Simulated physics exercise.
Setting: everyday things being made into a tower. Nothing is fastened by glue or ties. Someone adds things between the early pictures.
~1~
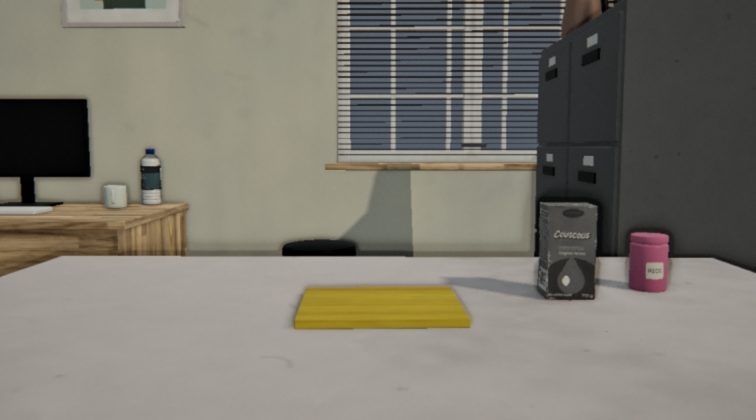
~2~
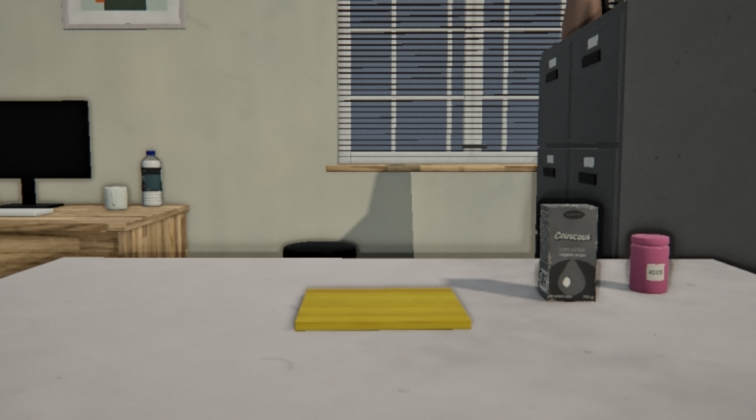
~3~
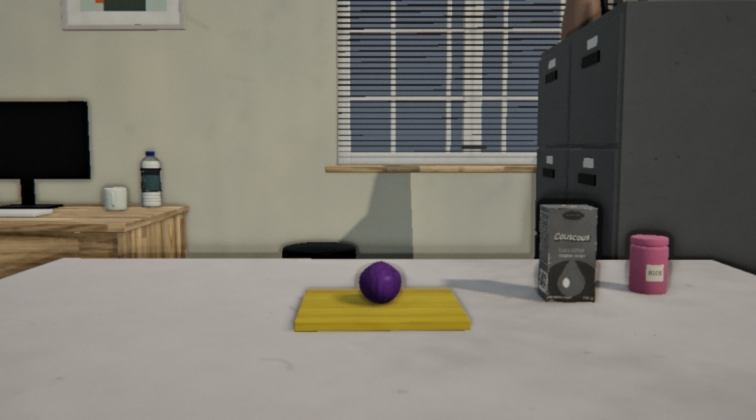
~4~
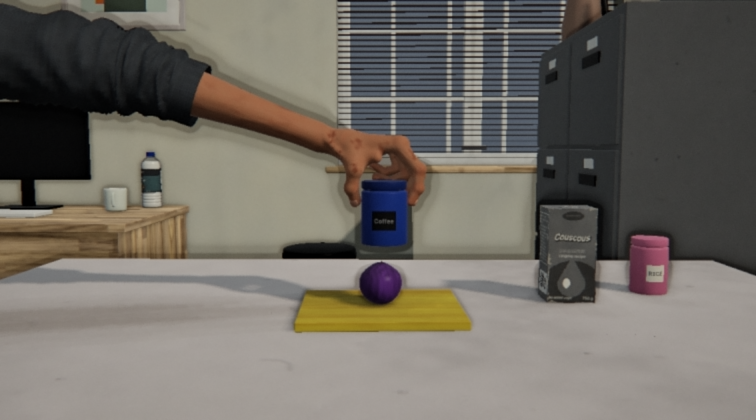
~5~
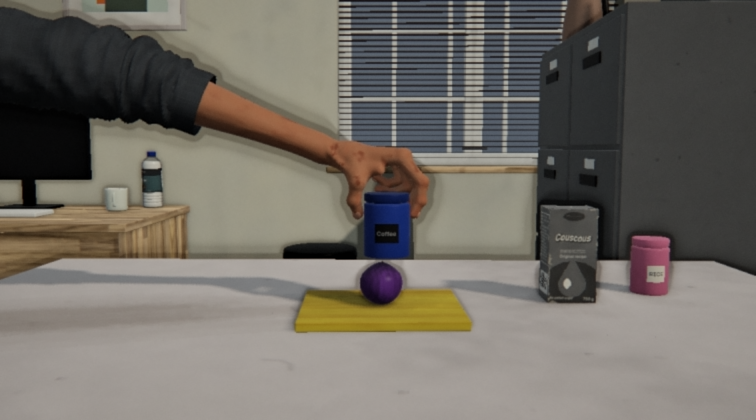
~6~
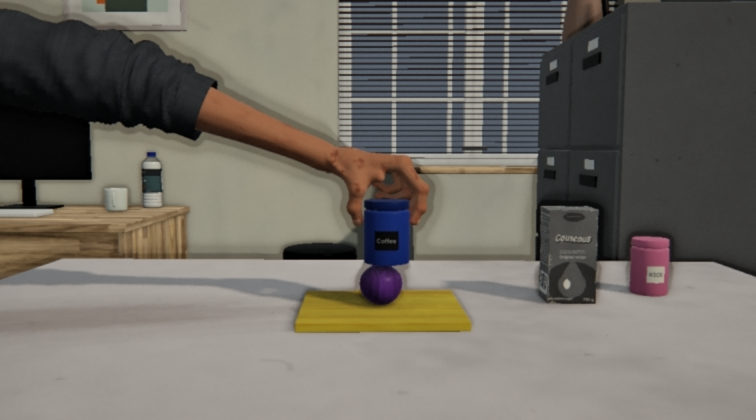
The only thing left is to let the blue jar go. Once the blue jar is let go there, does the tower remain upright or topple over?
My guess is the pile will be unstable.
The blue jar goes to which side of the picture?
Off rightwards in the picture.
Then, 0.40 s past the last view, blue jar now fallen.
Then, 0.60 s past the last view, things are still on the move.
Then, 1.20 s past the last view, nothing new.
Finally, fallen, blue jar; the other 4 still in place. Final places as the last picture's camera would see them, blue jar near (533, 284). The pile loses its balance.
